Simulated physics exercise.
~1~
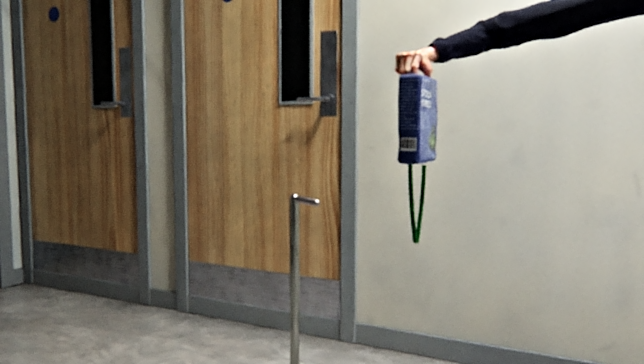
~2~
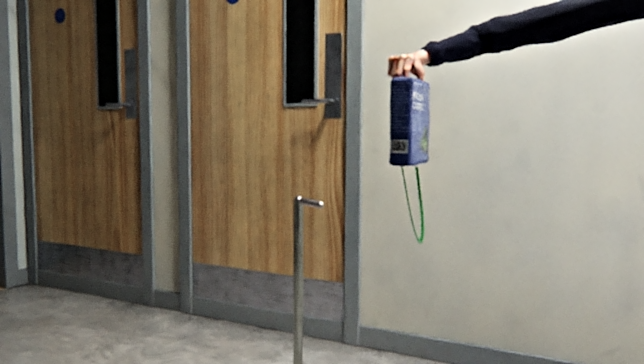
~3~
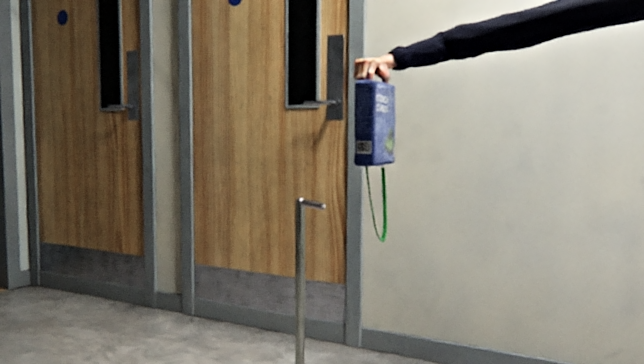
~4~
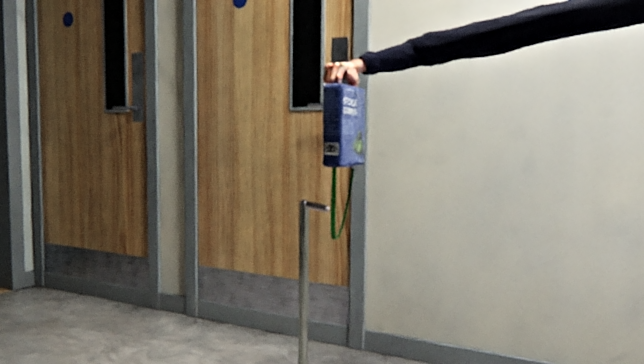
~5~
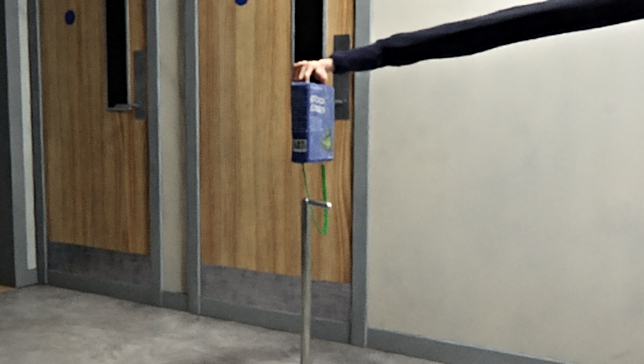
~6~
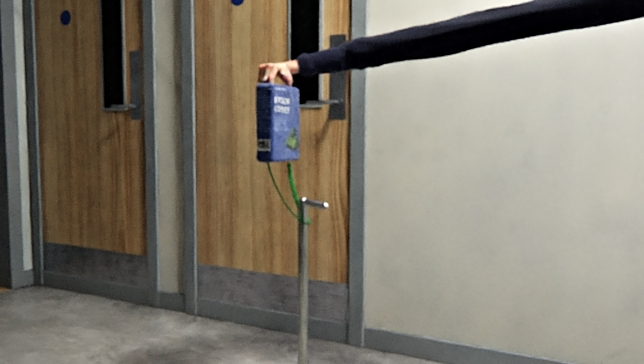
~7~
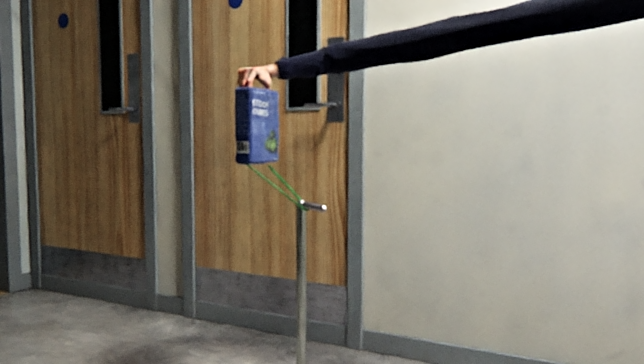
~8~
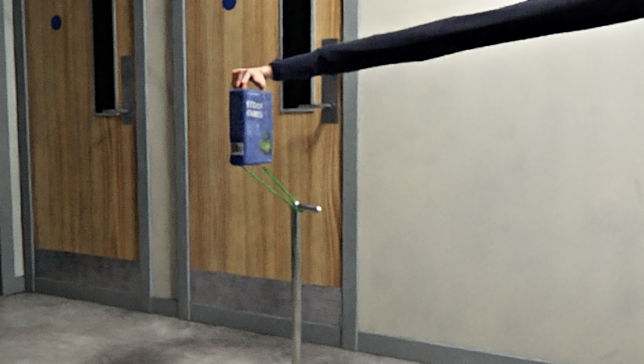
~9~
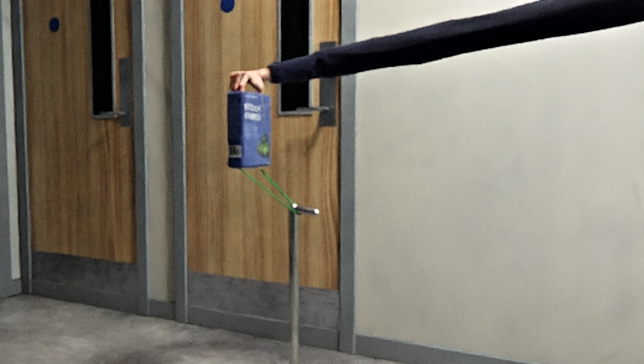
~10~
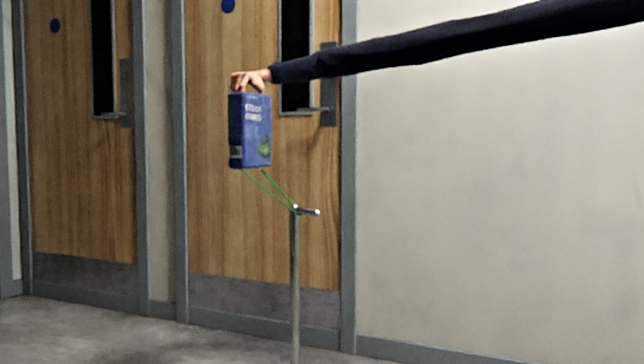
A blue, box-shaped bag with a loop of green ribbon dangling low beneath it hangs from the hand of a dark-sleeved arm reaching in from the right. The slightly swaying view shows an indoor space with two wooden doors on the left, a pale wall on the right, and a thin metal post with a short hook standing in front. The hand carries the upright bag leftward toward the post and over its top. As the bag passes, the trailing loop catches on the hook and pulls tight at a slant. The hand stops just left of the post, the ribbon still snagged.
